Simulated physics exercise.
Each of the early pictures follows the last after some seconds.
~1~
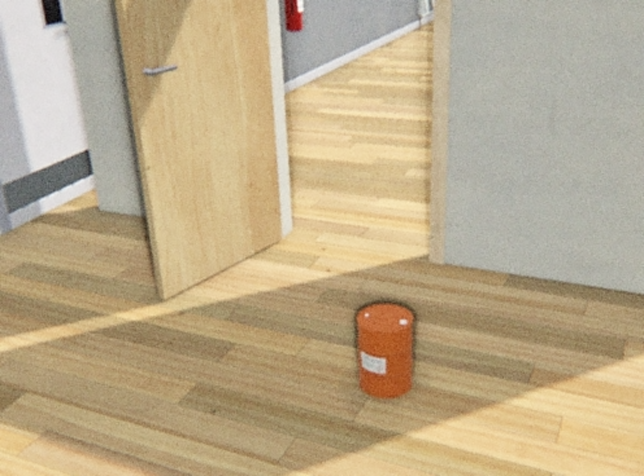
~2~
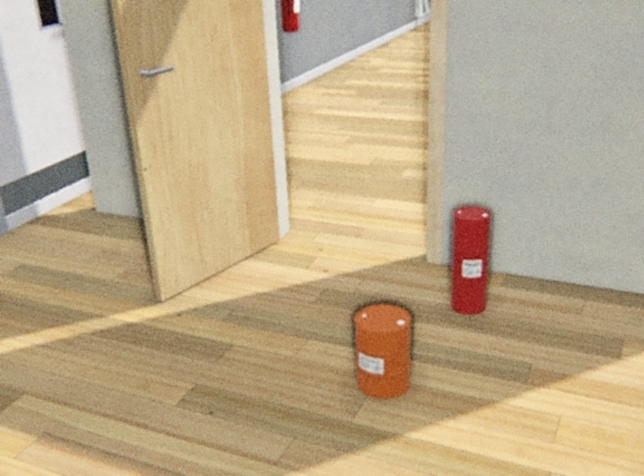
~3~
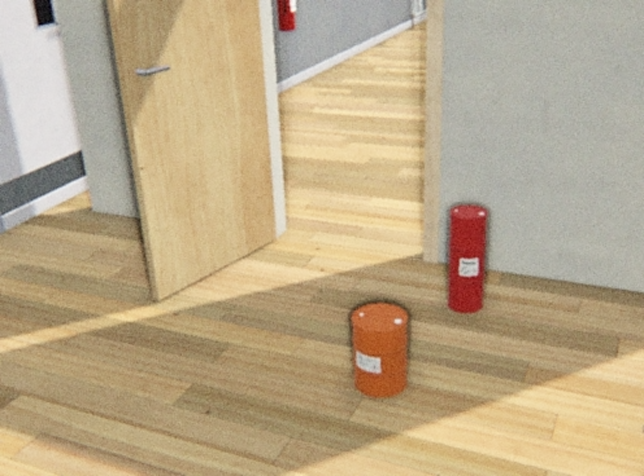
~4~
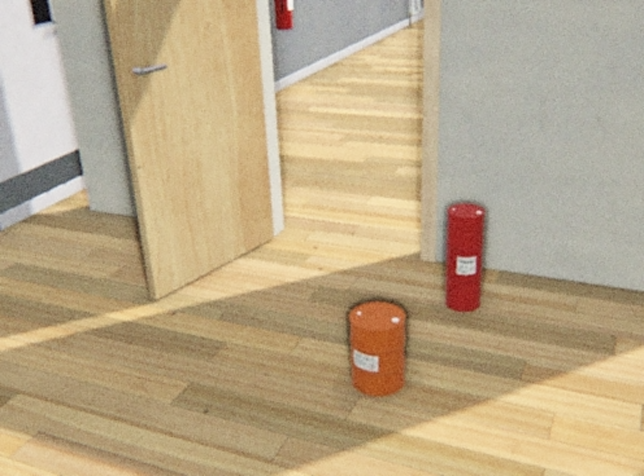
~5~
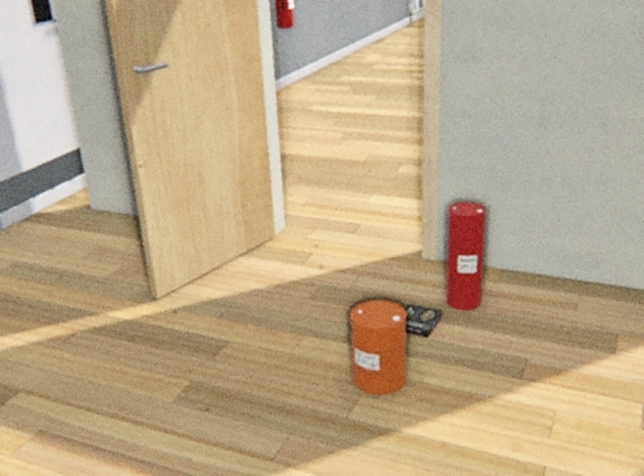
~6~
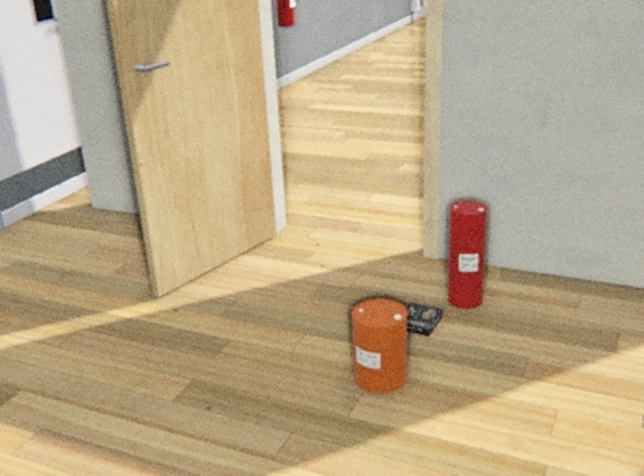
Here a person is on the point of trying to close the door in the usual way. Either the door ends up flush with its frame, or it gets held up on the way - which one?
The door swings fully to.
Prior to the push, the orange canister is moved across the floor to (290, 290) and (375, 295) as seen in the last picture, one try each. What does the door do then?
Try 1 - gets caught; try 2 - swings fully home.
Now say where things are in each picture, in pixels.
In the first frame, door wide open and still; orange canister (385, 351).
In the second frame, door wide open and still; orange canister (383, 351); red canister (470, 261).
In the third frame, door wide open and still; orange canister (380, 350); red canister (467, 260).
In the fourth frame, door wide open and still; orange canister (378, 349); red canister (464, 258).
In the fifth frame, door wide open and still; orange canister (379, 347); red canister (465, 257).
In the sixth frame, door wide open and still; black packet (419, 319); orange canister (380, 346).
Then, 0.80 s after the last picture, door 80° open.
Then, 1.30 s after the last picture, door 46° open.
Then, 1.70 s after the last picture, door 16° open.
At rest, door 0° open; all 3 in place. Seen from the same camera at the end, black packet near (419, 319).
